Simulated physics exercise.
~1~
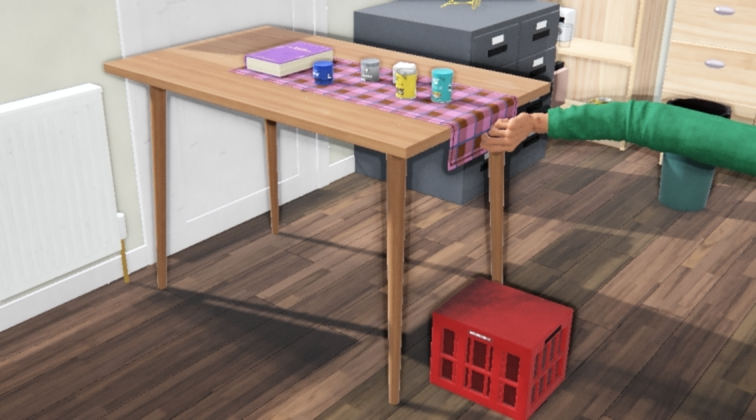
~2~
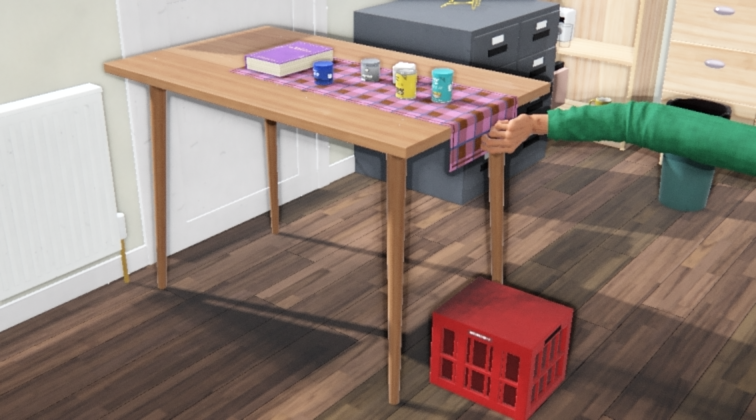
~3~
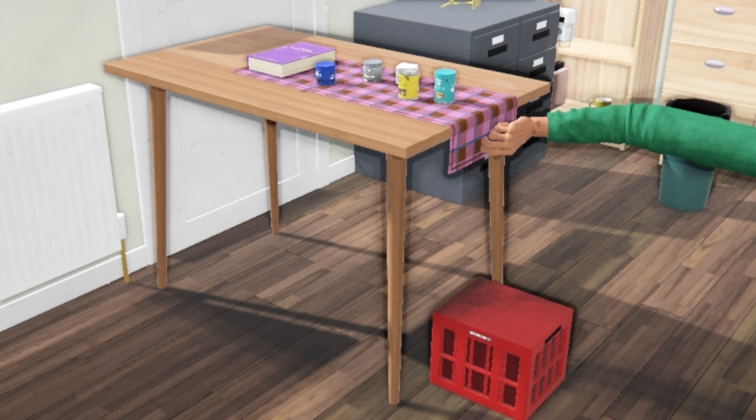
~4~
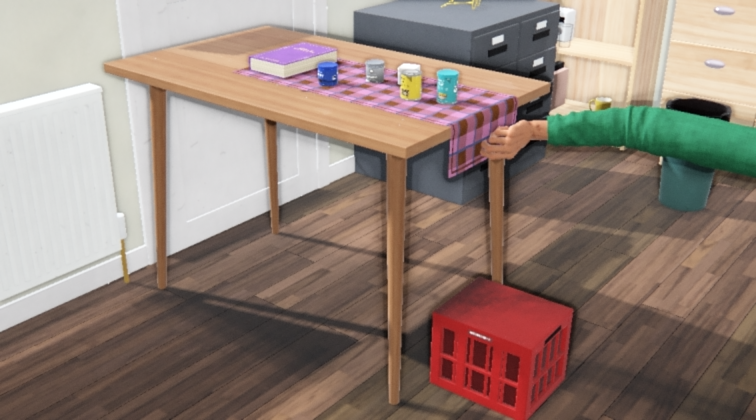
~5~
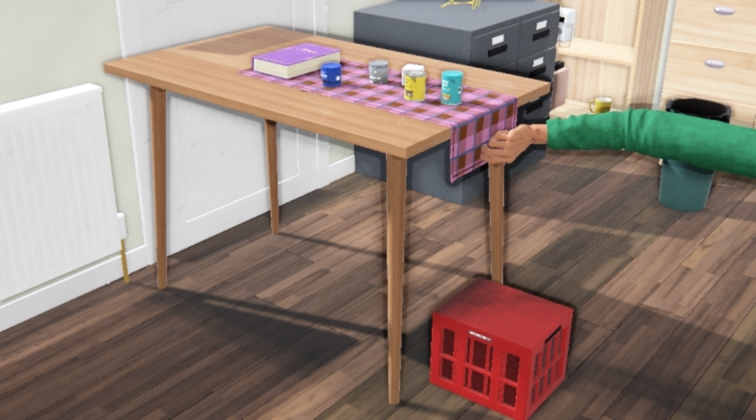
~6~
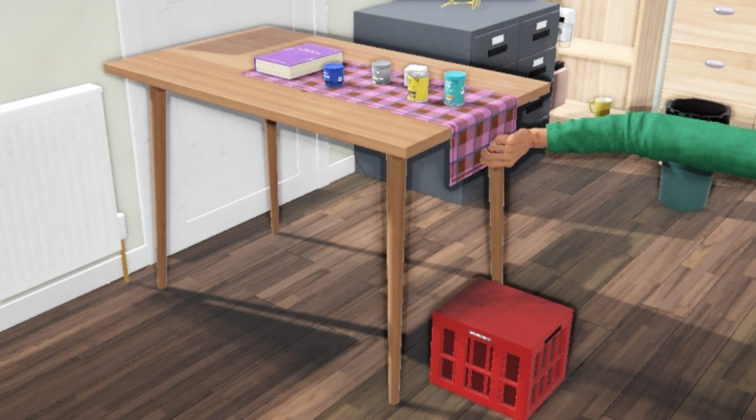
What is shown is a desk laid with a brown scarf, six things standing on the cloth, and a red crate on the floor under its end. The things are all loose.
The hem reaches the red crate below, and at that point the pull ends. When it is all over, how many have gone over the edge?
By the end, four will have gone over.
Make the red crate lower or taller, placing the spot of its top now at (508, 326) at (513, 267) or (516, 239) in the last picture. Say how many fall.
If so, 2 and 1.
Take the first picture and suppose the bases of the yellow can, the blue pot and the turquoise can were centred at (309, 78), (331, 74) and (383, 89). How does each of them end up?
Each in turn: The yellow can stays aloft, the blue pot stays aloft, the turquoise can goes down.
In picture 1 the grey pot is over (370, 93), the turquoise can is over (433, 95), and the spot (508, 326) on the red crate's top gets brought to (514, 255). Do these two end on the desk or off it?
Well, the grey pot is safe, and the turquoise can is dislodged.
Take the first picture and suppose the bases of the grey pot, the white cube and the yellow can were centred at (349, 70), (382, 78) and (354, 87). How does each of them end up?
I'd say the grey pot hangs on, the white cube takes a fall, and the yellow can takes a fall.
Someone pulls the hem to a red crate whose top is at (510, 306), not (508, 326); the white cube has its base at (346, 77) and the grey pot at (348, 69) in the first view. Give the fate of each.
Observed: White cube remains seated; grey pot remains seated.
Early on, hem near (480, 254); turquoise can and yellow can gone.
Midway, hem on the crate; turquoise can, yellow can, white cube and grey pot gone.
Finally, hem on the crate; turquoise can, yellow can, white cube and grey pot gone. It carries off four.
